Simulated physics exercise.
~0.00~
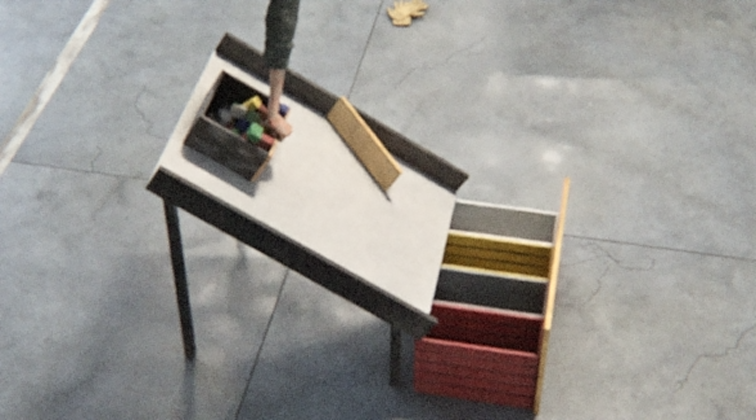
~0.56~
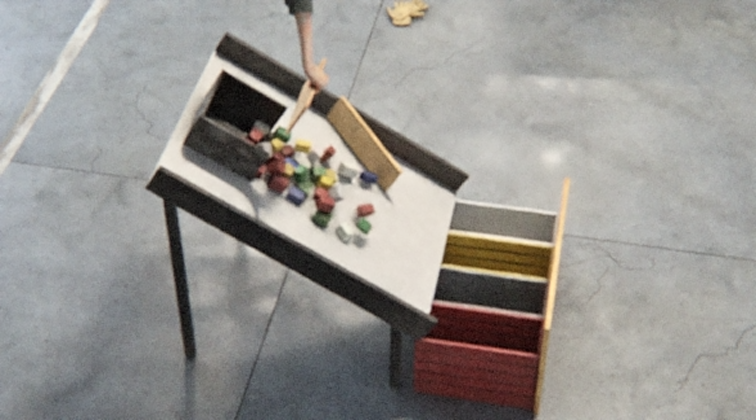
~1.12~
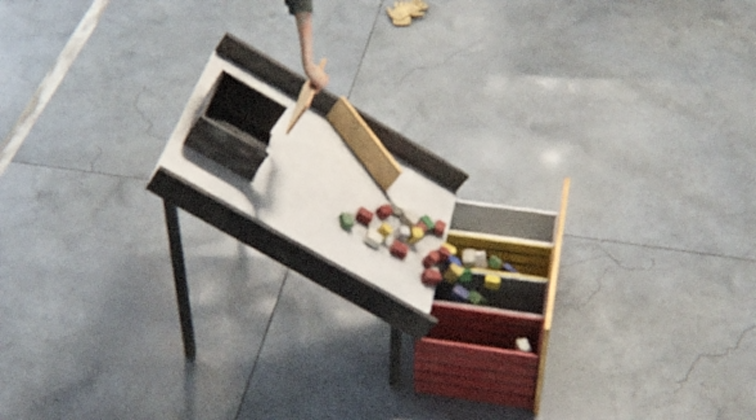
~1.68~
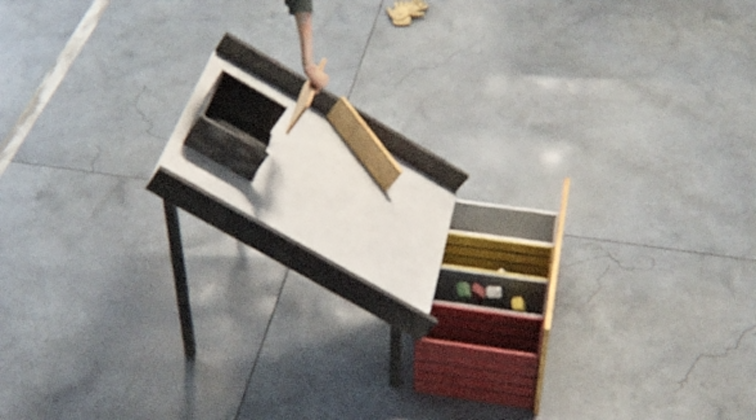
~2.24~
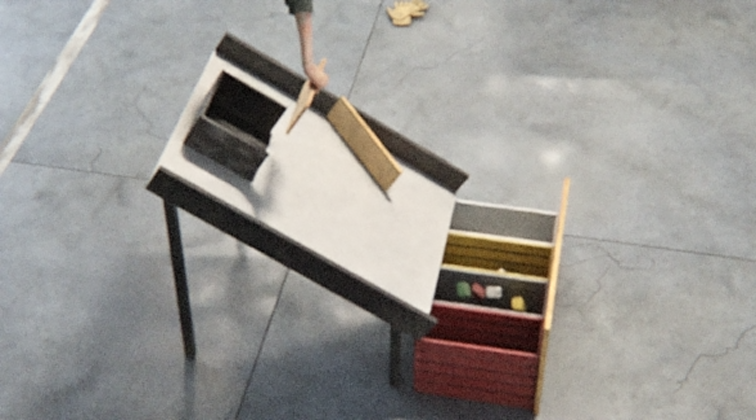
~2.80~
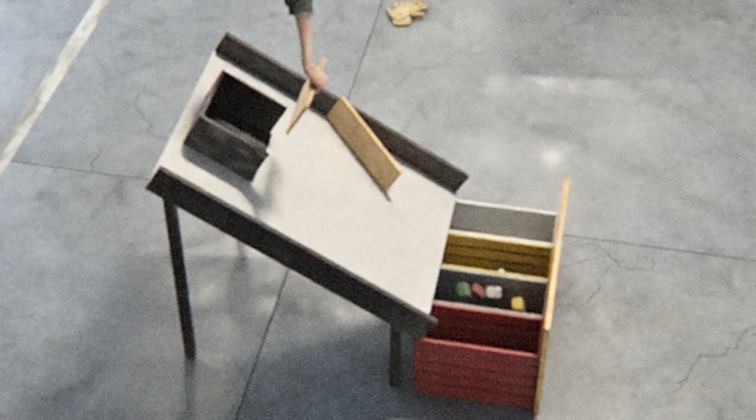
The clip shows a hand pulling a gate from a dark pen atop a sloping table, and colourful toy bricks spill down past an angled board into coloured bins, leaving the slope empty and a few bricks visible in the grey bin while the hand holds the gate clear.
